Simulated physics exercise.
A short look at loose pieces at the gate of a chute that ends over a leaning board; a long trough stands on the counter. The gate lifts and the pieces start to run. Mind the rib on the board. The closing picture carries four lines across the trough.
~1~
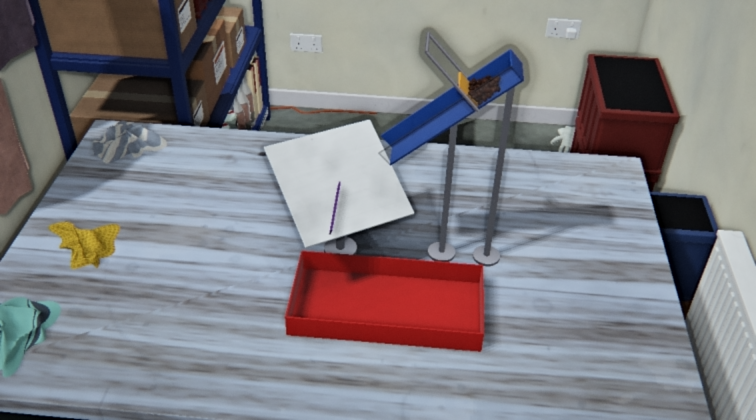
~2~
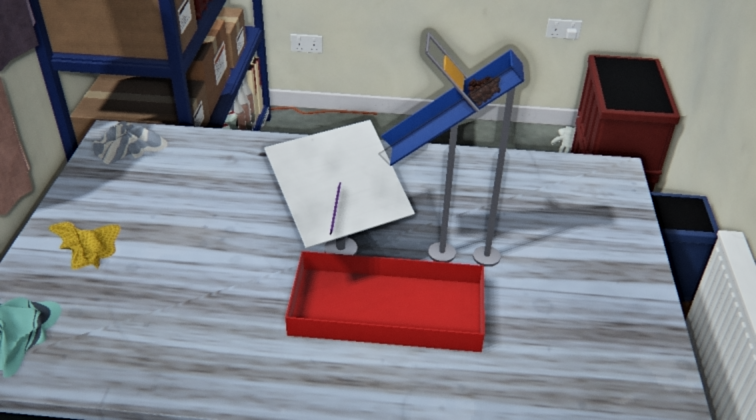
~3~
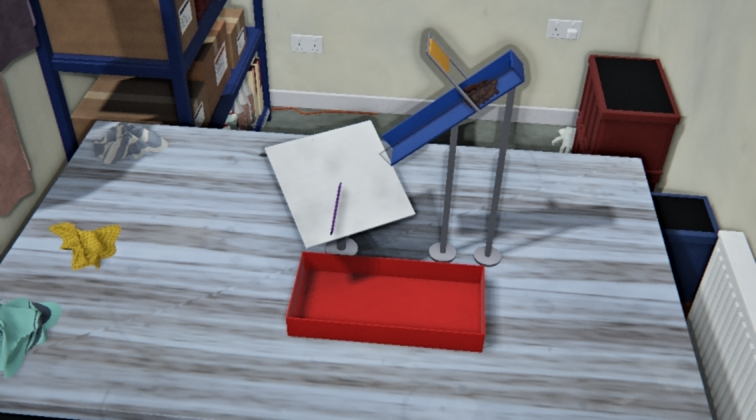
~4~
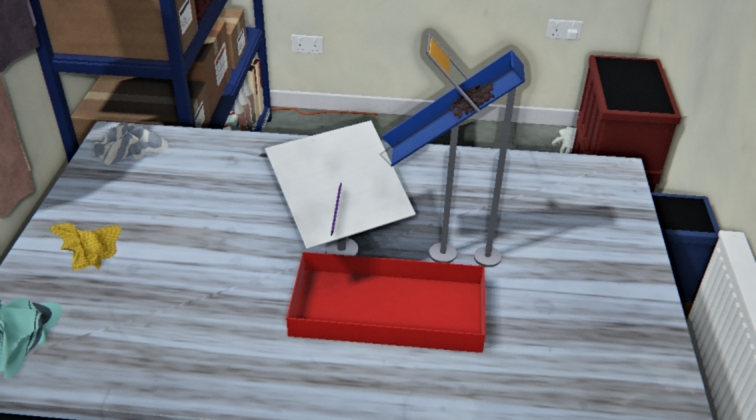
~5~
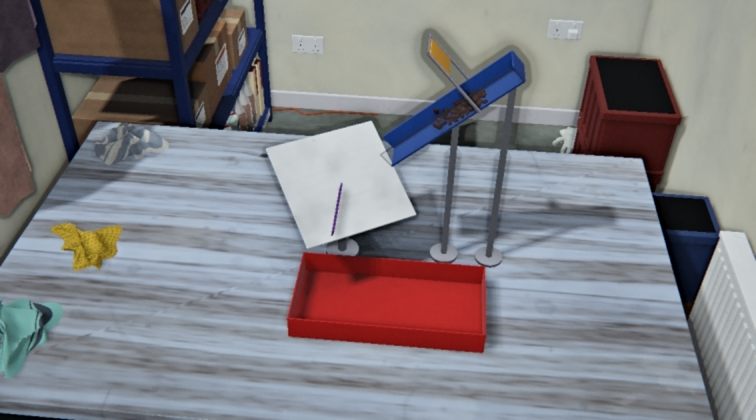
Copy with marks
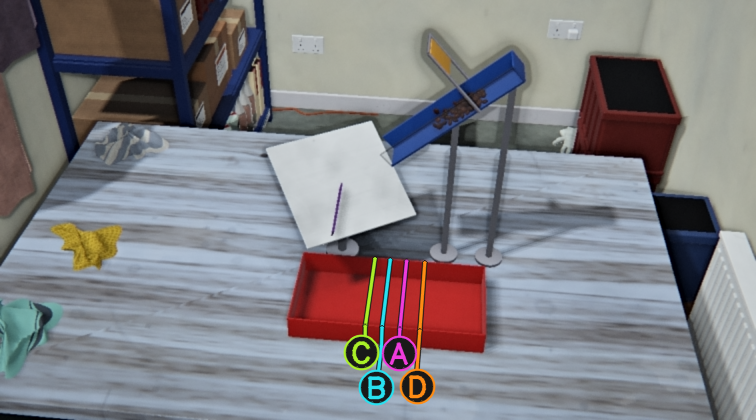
The clip opens on small brown pieces held behind a gate in a blue chute, above a tilted white board with a thin purple rib and an empty red trough on the counter. The gate lifts, and the pieces slide down the chute toward the left, spreading out slightly.
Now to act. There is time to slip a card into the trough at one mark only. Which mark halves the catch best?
Best: C.
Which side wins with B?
Left.
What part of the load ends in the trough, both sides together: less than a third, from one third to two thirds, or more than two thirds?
More than two thirds.
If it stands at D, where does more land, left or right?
More lands on the left.
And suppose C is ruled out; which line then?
B.
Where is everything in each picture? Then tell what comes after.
The first frame shows load behind the gate (483, 86), flat chocolate drops; lip of the chute (391, 156), sloping fairly steeply.
The second frame shows middle of the board (341, 182), tilted gently; middle of its low edge (362, 230); of its high edge (319, 133).
The third frame shows front corners of the trough (287, 318) and (484, 334), empty; front of the load (470, 99).
The fourth frame shows middle of the load (471, 98); its front (452, 109), roughly a quarter of the way to the lip; rib from (341, 183) to (333, 231).
The fifth frame shows middle of the load (463, 108); its front (436, 126), roughly half of the way to the lip.
On the marked copy, line A crosses the front rim at (399, 328); line B crosses the front rim at (382, 326); line C crosses the front rim at (365, 325); line D crosses the front rim at (419, 329).
With A, of what is caught, almost all on the left of the divider, about a tenth on the right.
With B, of what is caught, the larger part on the left of the divider, roughly a quarter on the right.
With C, of what is caught, roughly half on the left of the divider, roughly half on the right.
With D, of what is caught, every piece on the left of the divider, not one piece on the right.
